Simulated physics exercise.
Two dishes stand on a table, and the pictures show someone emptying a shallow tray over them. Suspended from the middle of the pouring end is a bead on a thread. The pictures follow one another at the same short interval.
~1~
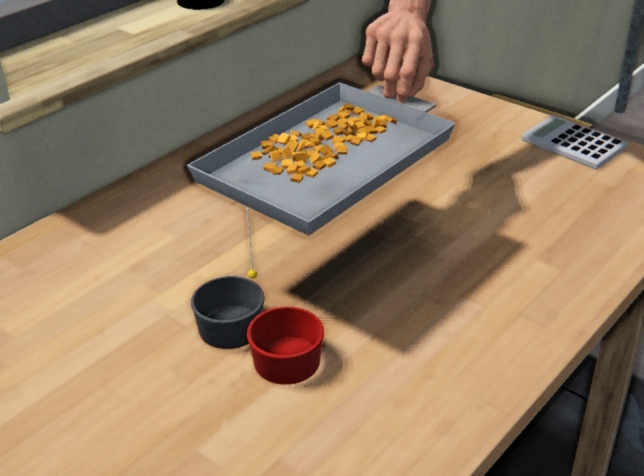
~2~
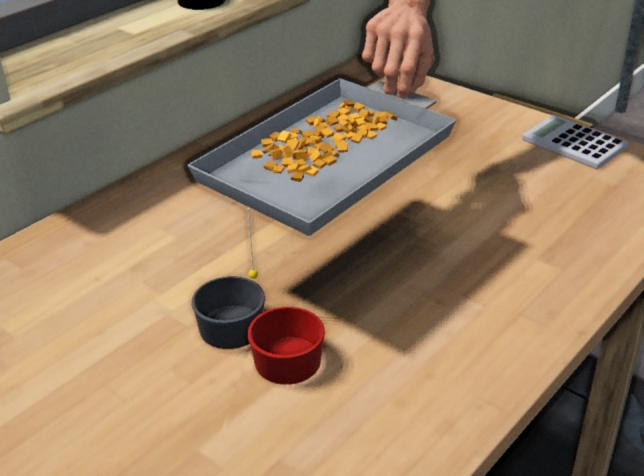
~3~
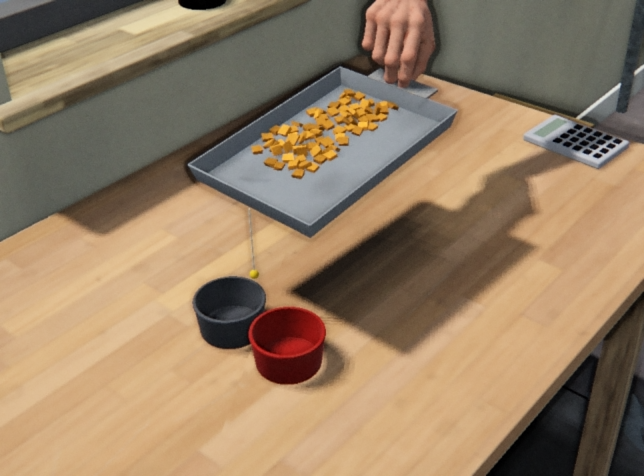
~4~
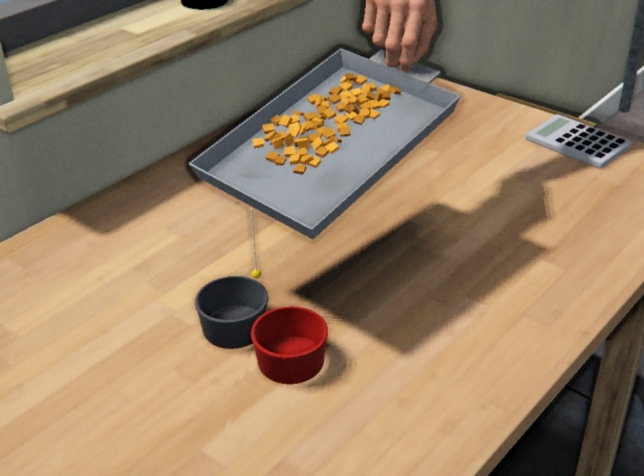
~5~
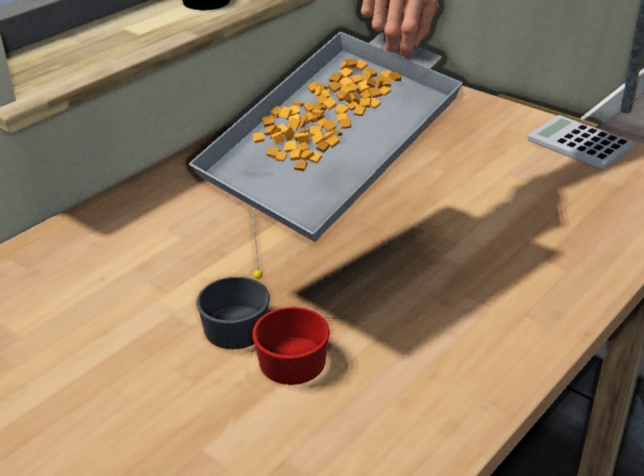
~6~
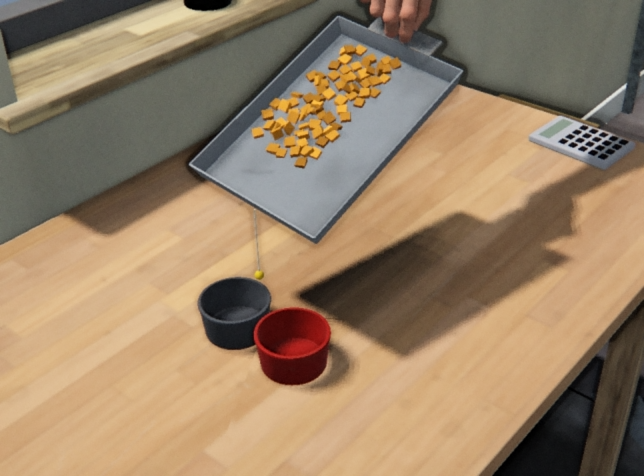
On a wooden table with a dark dish and a red one, a hand held a tray of small orange crackers above them, then steadily raised its far end, tilting it toward the right front corner.
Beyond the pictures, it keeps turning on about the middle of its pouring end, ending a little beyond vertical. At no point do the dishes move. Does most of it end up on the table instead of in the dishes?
No, most of it goes into the dishes.
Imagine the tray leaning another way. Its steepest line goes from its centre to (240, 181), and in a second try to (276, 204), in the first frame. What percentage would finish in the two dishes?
Roughly 0 percent first and 70 percent second.
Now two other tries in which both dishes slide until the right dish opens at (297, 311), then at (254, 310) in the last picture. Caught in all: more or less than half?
So that's a greater portion the first time round, a lesser portion the second.
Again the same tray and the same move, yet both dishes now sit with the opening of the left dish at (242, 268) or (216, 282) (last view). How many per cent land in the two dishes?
It would be roughly 30 per cent, followed by roughly 50 per cent.
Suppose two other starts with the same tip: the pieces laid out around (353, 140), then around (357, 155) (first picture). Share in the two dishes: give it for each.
Estimate: 70 % first, 90 % second.
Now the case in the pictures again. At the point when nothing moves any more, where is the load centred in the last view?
About pixel (293, 352).
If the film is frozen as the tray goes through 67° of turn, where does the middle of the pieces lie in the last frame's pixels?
I'd mark the middle close to (293, 222).
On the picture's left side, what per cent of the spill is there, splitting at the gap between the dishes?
Share on the left: Near 30 %.
Shortly afterwards, tray tipped steeply; all but a few on the tray; a little in the air.
Next, tray tipped past a quarter turn; near a quarter on the tray; near half in the right dish; only a few in the left dish; a little outside both; near a quarter in the air.
Some moments later, tray tipped past a quarter turn; the bulk in the right dish; a little in the left dish; near a quarter outside both.
In the end, tray tipped past a quarter turn; the bulk in the right dish; a little in the left dish; near a quarter outside both.
